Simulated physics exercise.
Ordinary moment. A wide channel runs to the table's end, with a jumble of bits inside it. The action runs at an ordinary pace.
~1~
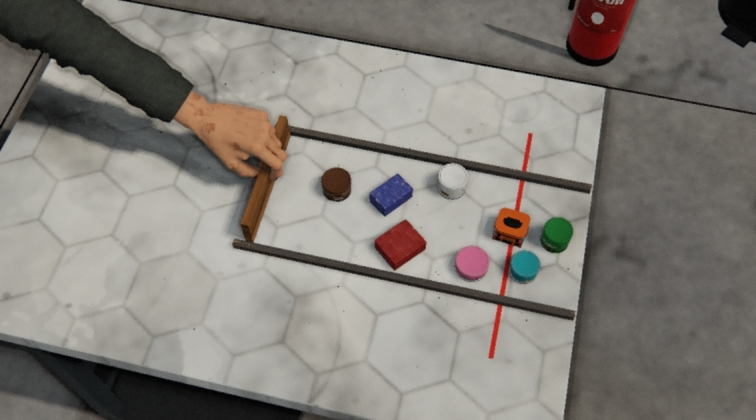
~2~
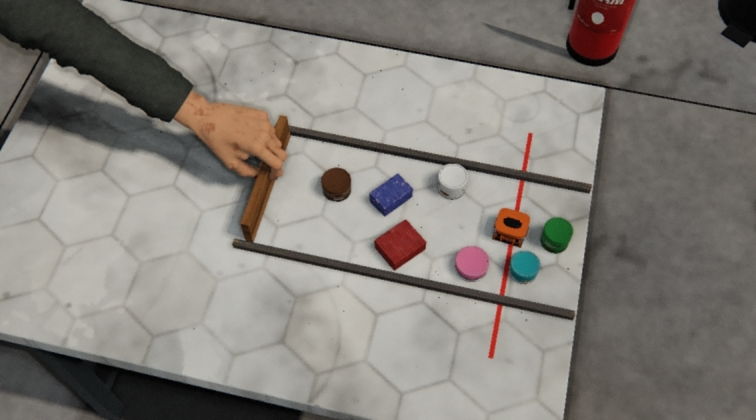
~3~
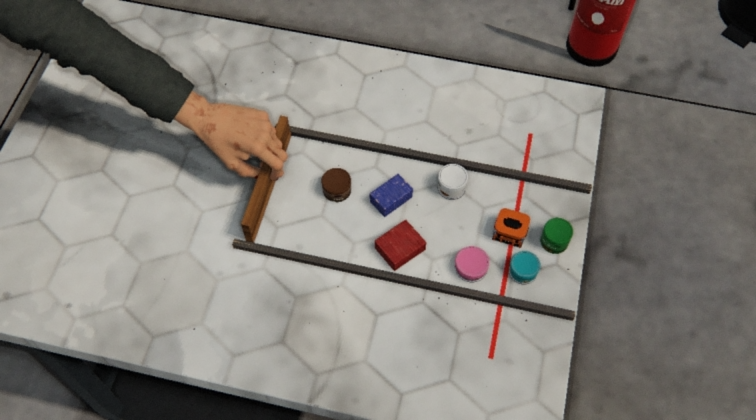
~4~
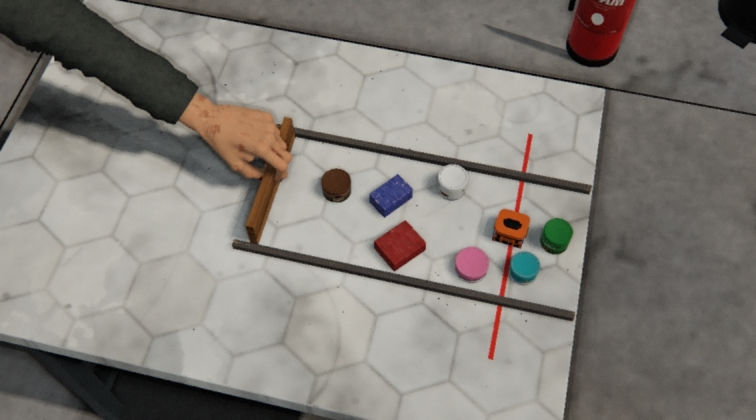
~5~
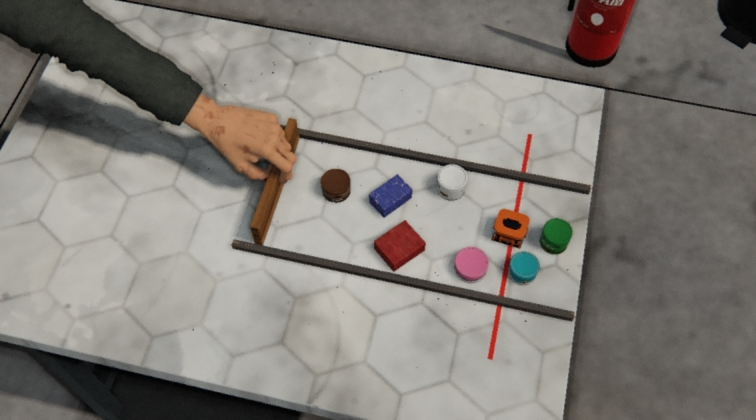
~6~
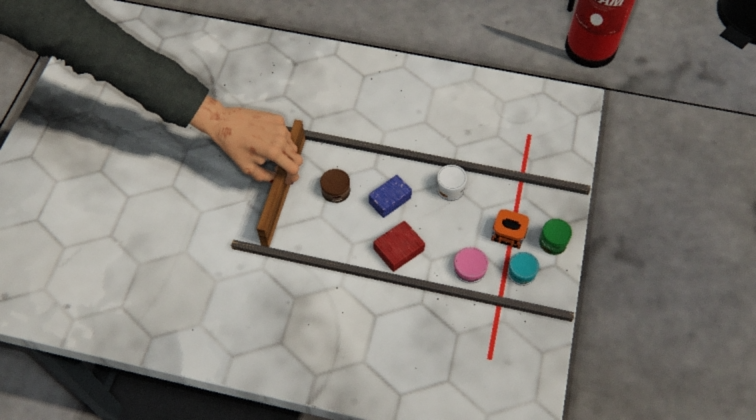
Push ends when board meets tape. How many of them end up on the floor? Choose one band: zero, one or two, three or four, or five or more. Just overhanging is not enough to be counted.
One or two.
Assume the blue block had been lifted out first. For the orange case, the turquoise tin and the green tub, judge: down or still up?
Orange case safe, turquoise tin gone, green tub gone.
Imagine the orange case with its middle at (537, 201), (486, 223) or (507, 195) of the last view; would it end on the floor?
Well, in turn it sits tight; it sits tight; it sits tight.
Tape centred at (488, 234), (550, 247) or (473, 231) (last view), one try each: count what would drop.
1, 5, 0.
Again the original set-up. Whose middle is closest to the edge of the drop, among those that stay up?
That would be the orange case.
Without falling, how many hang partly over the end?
Tally: 1.
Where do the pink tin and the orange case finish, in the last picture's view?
About (556, 282), and the other about (583, 245).
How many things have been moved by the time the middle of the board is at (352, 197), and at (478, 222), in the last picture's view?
The count reaches 2 first and 8 second.
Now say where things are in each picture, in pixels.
In the first picture, green tub (557, 236); turquoise tin (524, 267); orange case (511, 227); board (267, 178); tape (512, 237).
In the second picture, turquoise tin (524, 268); pink tin (472, 264).
In the third picture, orange case (511, 228); red block (400, 245).
In the fourth picture, green tub (556, 237); brown tub (337, 186).
In the fifth picture, turquoise tin (524, 269); white tin (452, 183).
In the sixth picture, green tub (555, 237); turquoise tin (523, 269); orange case (510, 229); board (282, 182); tape (511, 239).
Early on, none off yet; green tub at rest near (555, 237); turquoise tin at rest near (523, 269); orange case at rest near (510, 229).
Finally, the number that fall off is one or two; lost, turquoise tin and green tub.
